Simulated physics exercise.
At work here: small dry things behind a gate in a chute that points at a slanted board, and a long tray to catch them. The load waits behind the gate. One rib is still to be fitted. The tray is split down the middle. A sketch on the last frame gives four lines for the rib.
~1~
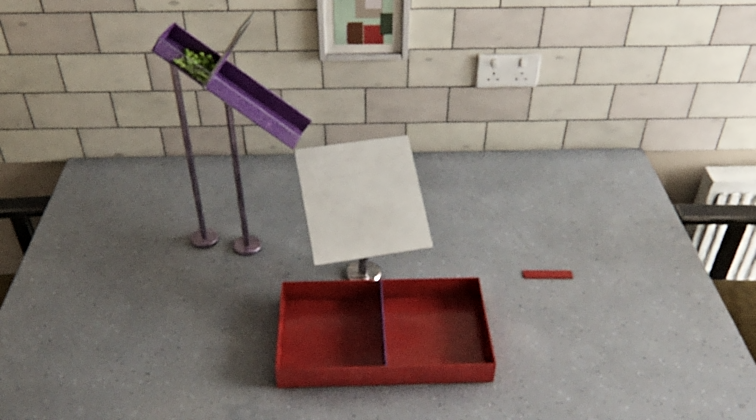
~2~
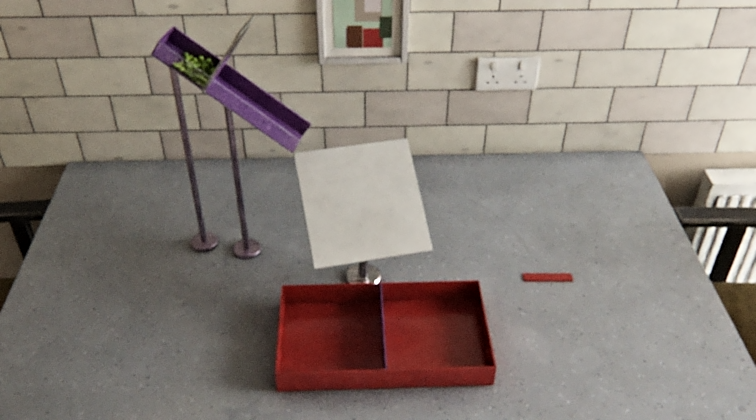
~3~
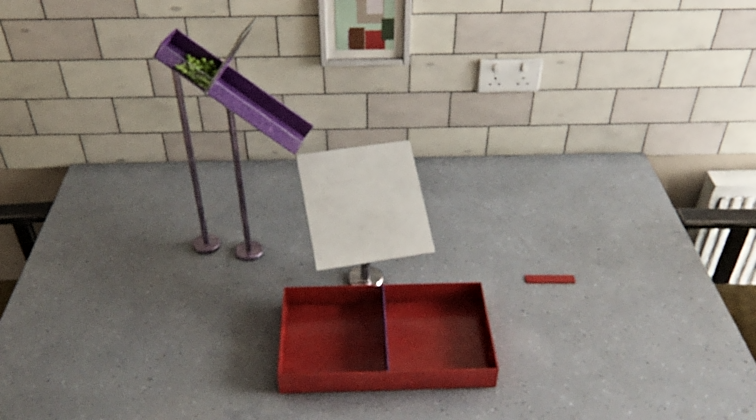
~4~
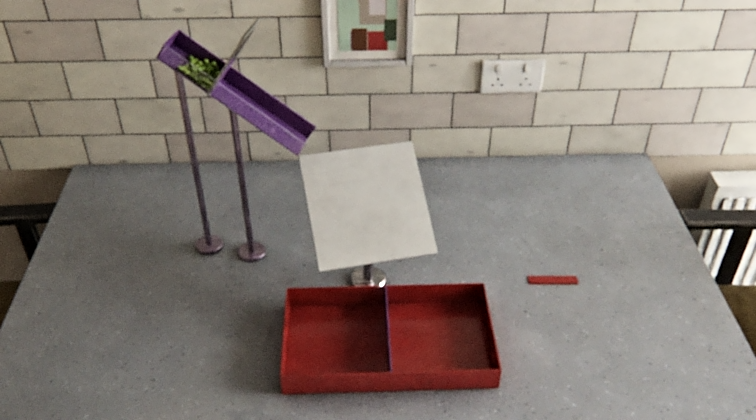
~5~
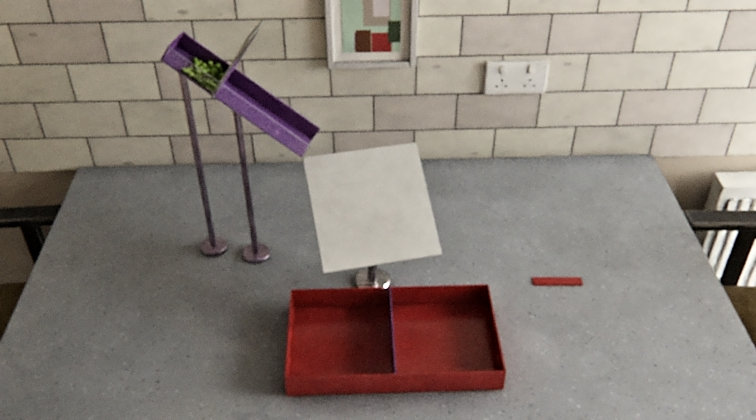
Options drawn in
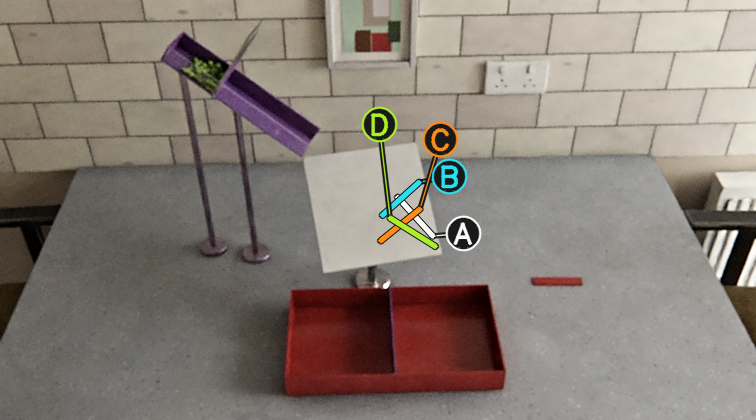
Nothing moved apart from a slight drift of the whole view; small green bits sat behind a gate in a sloping purple chute, above a tilted white board and a red tray split in two.
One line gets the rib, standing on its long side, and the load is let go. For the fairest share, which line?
B.
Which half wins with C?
More lands on the left.
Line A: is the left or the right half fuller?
The right half.
On the marked copy, line A from (397, 197) to (432, 235); line B from (419, 182) to (382, 215); line C from (419, 209) to (380, 240); line D from (390, 218) to (435, 246).
If A is chosen, of what is caught, a stray few in the left half, nearly all in the right.
If B is chosen, of what is caught, about a third in the left half, about two thirds in the right.
If C is chosen, of what is caught, nearly all in the left half, a small part in the right.
If D is chosen, of what is caught, a small part in the left half, nearly all in the right.
